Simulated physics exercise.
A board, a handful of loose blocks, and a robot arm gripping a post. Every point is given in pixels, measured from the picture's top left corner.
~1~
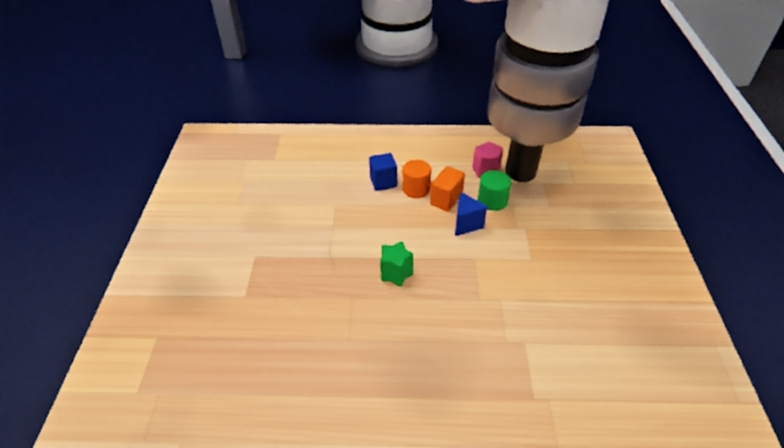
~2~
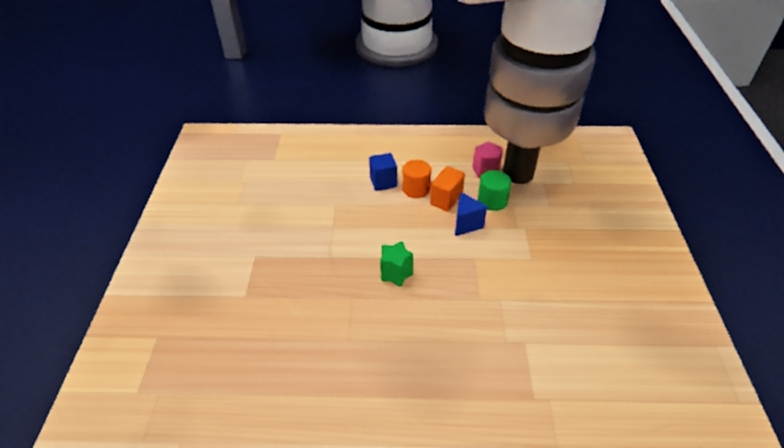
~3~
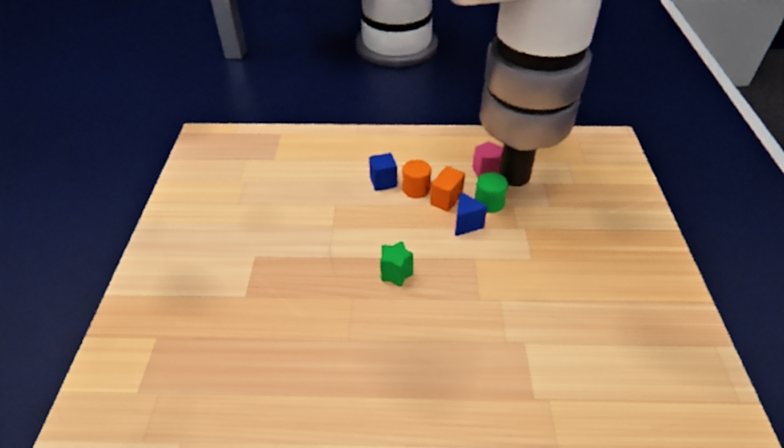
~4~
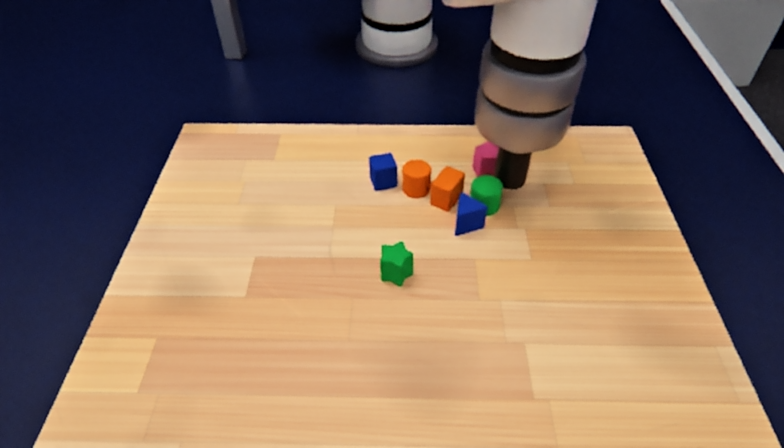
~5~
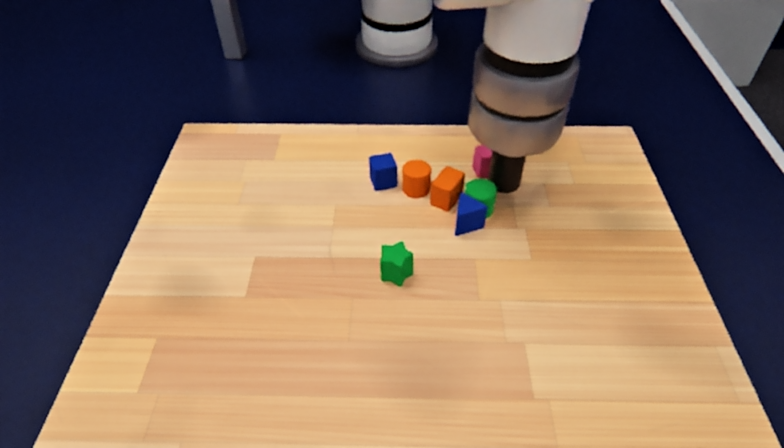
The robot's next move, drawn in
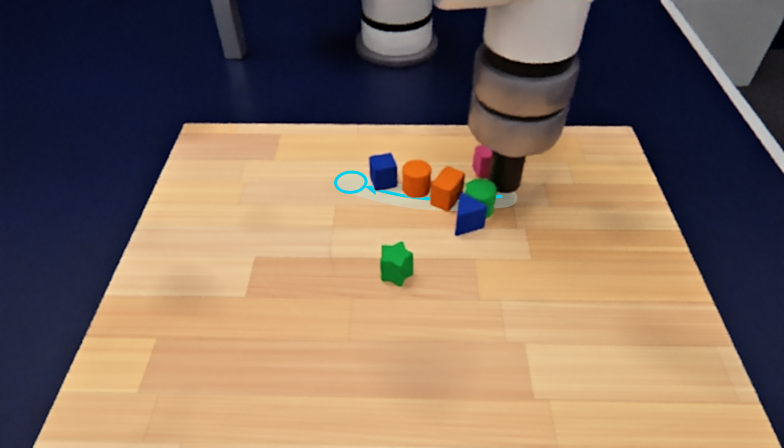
To begin with, a robot arm holds a dark post beside a green round block, near a loose group of blue, orange and pink blocks, with a green star apart from them. The post moves slightly left and toward the viewer, then nudges the green round block left, closer to the blue triangle.
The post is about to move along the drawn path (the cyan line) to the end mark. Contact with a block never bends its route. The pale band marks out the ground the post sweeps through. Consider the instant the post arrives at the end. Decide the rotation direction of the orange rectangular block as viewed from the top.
From above, the orange rectangular block will be seen to turn anti-clockwise.
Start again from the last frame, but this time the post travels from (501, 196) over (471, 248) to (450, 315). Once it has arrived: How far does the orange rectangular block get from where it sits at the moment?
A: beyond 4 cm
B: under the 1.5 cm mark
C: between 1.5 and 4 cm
The answer is B.
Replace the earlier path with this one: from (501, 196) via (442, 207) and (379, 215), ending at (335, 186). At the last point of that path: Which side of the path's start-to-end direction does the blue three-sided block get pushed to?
Left-hand side.
Drawn move, from (501, 196) through (450, 200) and (398, 195) to (351, 182).
What follows on the original path. One third of the way, post at (450, 186); blue square piece at (376, 157), turned 15° anticlockwise; orange circle at (401, 167); orange rectangular block at (418, 184); blue three-sided block at (455, 216), turned 60° anticlockwise; green circle at (440, 199).
Two thirds of the way, post at (397, 181); blue square piece at (361, 148); orange circle at (371, 163); orange rectangular block at (384, 190), turned 105° anticlockwise; blue three-sided block at (455, 216), turned 60° anticlockwise; green circle at (432, 200).
At the end, post at (350, 169); blue square piece at (346, 135), turned 45° clockwise; orange circle at (329, 148); orange rectangular block at (383, 190), turned 110° anticlockwise; blue three-sided block at (455, 216), turned 60° anticlockwise; green circle at (432, 200).
